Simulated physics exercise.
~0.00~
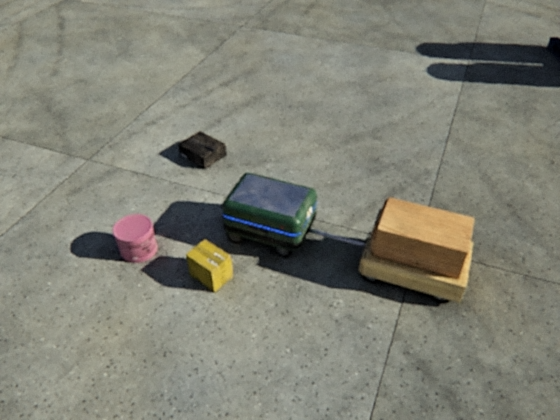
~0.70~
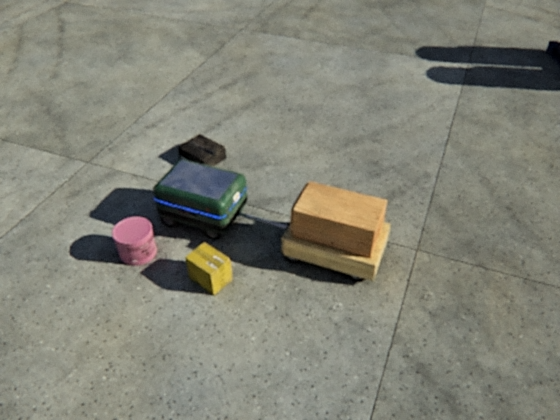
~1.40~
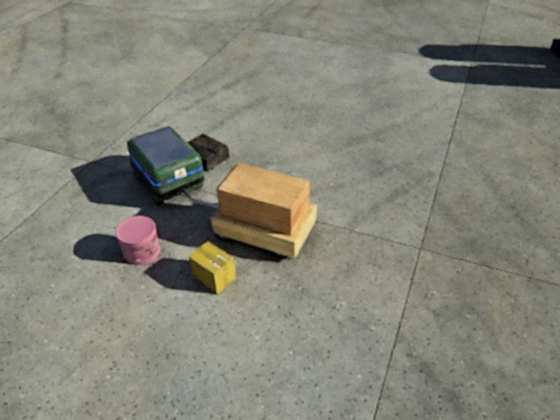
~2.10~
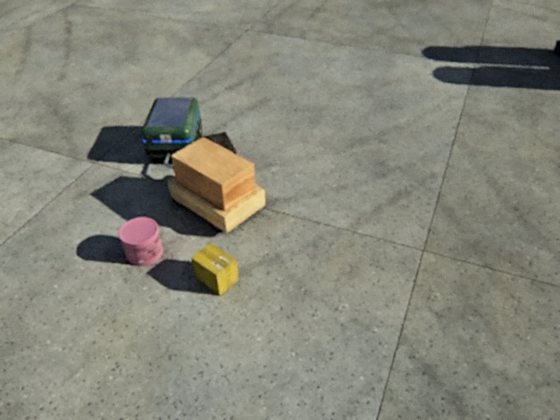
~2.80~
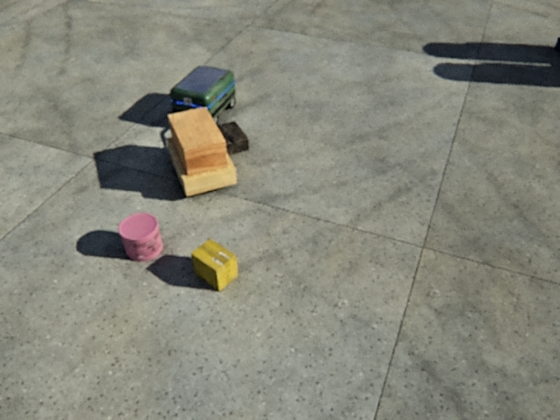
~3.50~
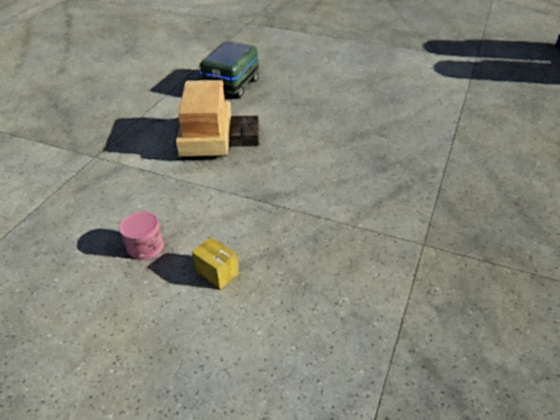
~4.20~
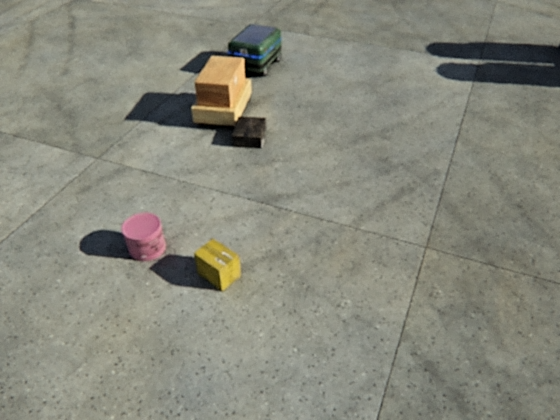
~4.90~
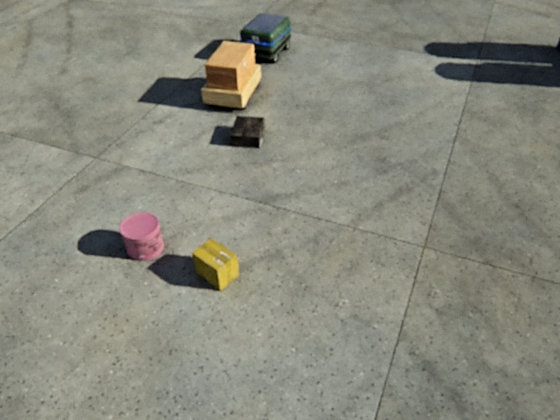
On a sunlit stretch of grey paving, a small green tug pulled a cart stacked with tan blocks leftward, then curved away up the scene, and the black box shifted right along the way, ending behind the cart while the pink pail and yellow box stayed put.
